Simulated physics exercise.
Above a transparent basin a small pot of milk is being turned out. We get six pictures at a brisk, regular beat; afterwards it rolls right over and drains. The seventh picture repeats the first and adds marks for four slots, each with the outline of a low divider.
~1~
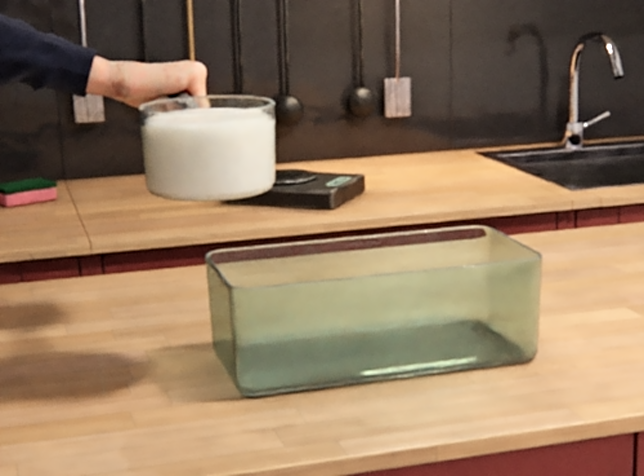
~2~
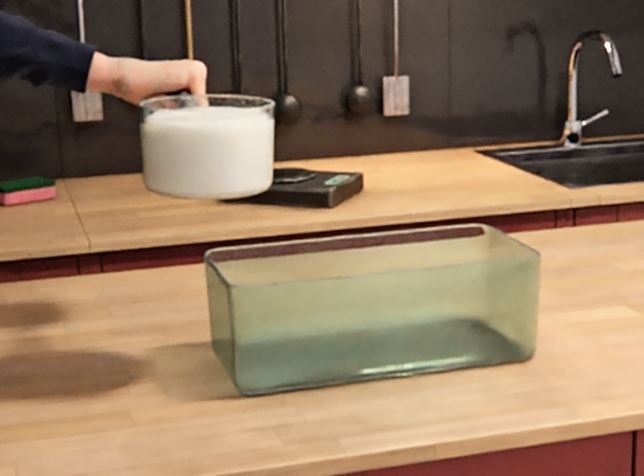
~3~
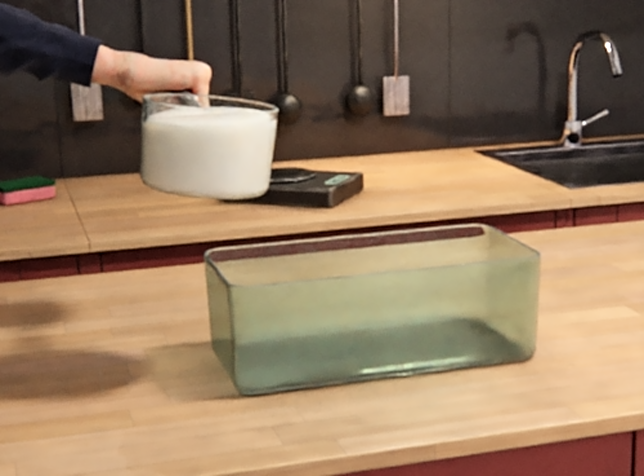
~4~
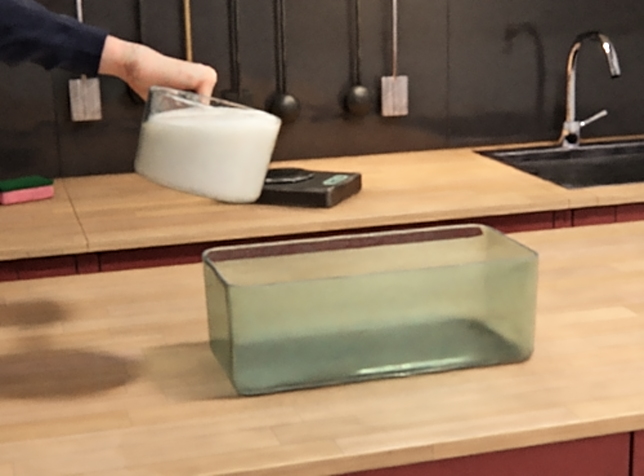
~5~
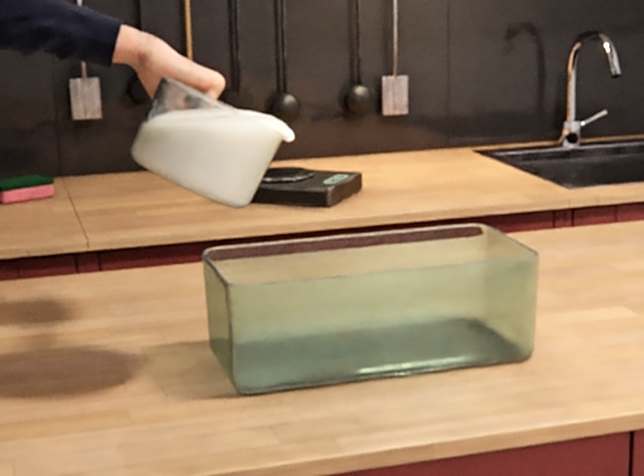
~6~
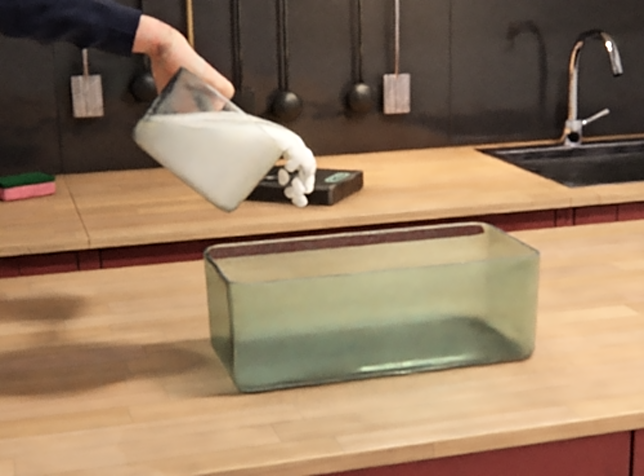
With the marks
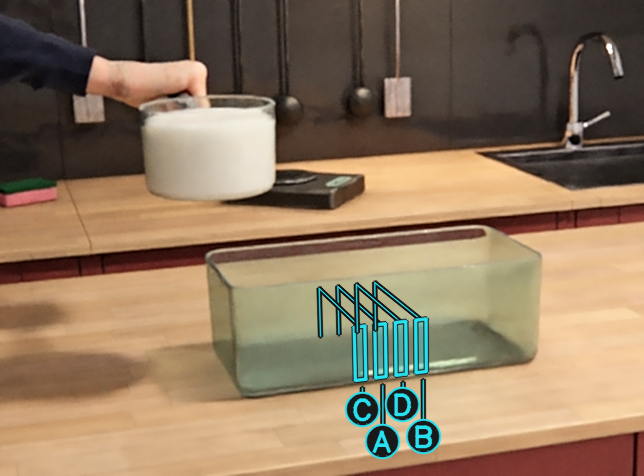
In a kitchen with a dark back wall and wooden worktops, the view is from the front, slightly above the counter, and essentially still. A hand at upper left holds a clear pot of white milk above an empty, greenish transparent basin, with hanging utensils and a tap behind. The hand keeps the pot level, then tilts it rightward increasingly steeply, and milk runs over its lip.
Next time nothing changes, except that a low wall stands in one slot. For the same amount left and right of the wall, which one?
The answer is position C.
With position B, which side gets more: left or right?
The left side.
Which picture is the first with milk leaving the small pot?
Picture 5.
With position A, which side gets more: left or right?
The left one.
In cyan, A at (382, 385); B at (423, 379); C at (362, 387); D at (403, 382).
If A is chosen, about 75 % ends left of the wall and 23 % right of it.
If B is chosen, about 95 % ends left of the wall and 4 % right of it.
If C is chosen, about 49 % ends left of the wall and 50 % right of it.
If D is chosen, about 96 % ends left of the wall and 2 % right of it.
